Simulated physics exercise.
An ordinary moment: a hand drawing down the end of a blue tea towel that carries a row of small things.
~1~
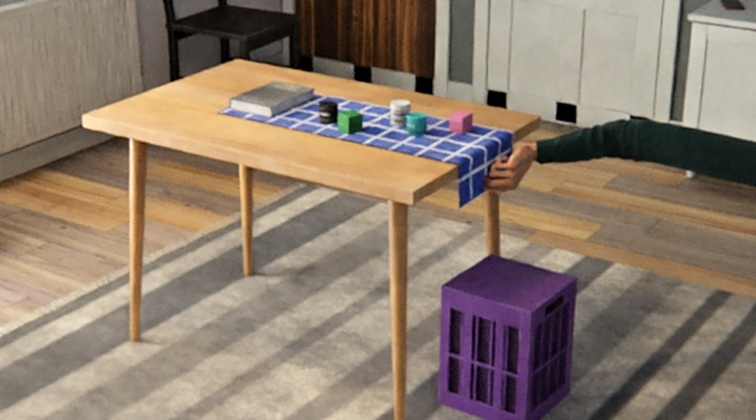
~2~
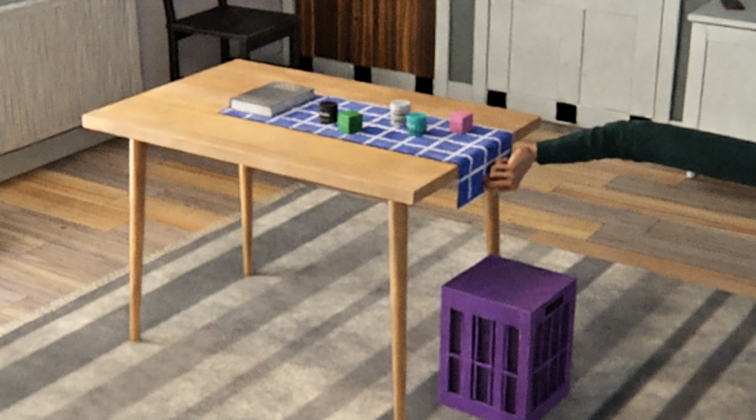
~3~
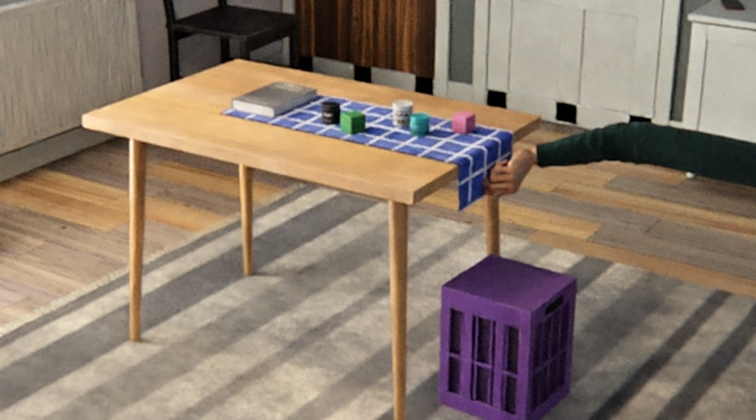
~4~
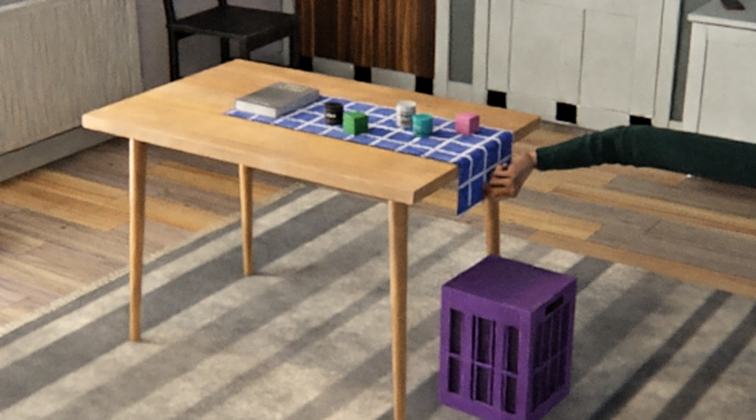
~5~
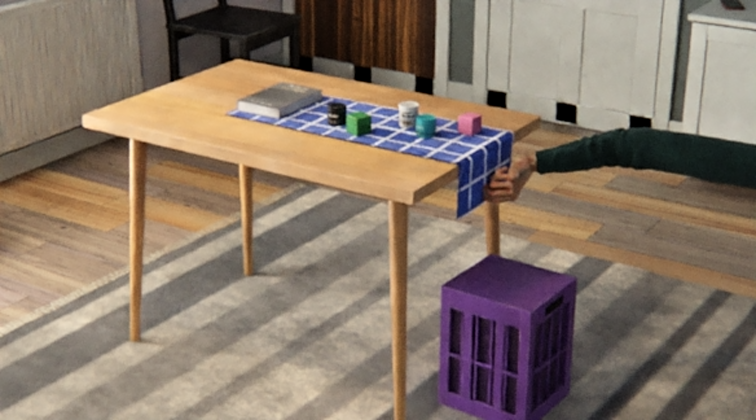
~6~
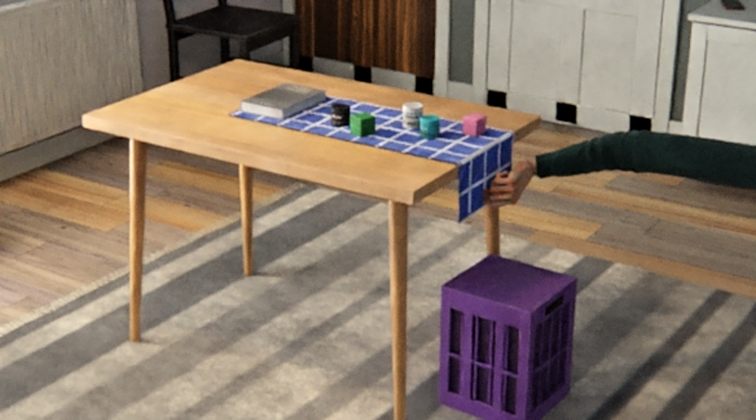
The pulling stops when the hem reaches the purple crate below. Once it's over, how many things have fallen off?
Lost: Two.
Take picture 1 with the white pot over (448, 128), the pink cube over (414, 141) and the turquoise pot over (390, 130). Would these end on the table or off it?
Record - white pot lost; pink cube lost; turquoise pot retained.
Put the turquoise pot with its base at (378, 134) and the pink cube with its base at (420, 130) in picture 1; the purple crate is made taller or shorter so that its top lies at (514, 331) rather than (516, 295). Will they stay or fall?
Turquoise pot: Lost; pink cube: Lost.
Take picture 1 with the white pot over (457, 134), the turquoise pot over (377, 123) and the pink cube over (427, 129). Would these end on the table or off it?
The white pot topples down, the turquoise pot stays put, and the pink cube topples down.
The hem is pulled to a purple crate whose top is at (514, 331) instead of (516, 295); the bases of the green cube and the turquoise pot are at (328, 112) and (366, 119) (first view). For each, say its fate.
The green cube does not fall; the turquoise pot holds on.
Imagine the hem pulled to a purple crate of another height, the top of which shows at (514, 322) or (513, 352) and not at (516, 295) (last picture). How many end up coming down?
Counts: 3 / 4.
Early on, hem near (485, 233); all still up.
Midway, hem on the crate; pink cube gone.
Finally, hem on the crate; pink cube and turquoise pot gone. Over the edge go two.
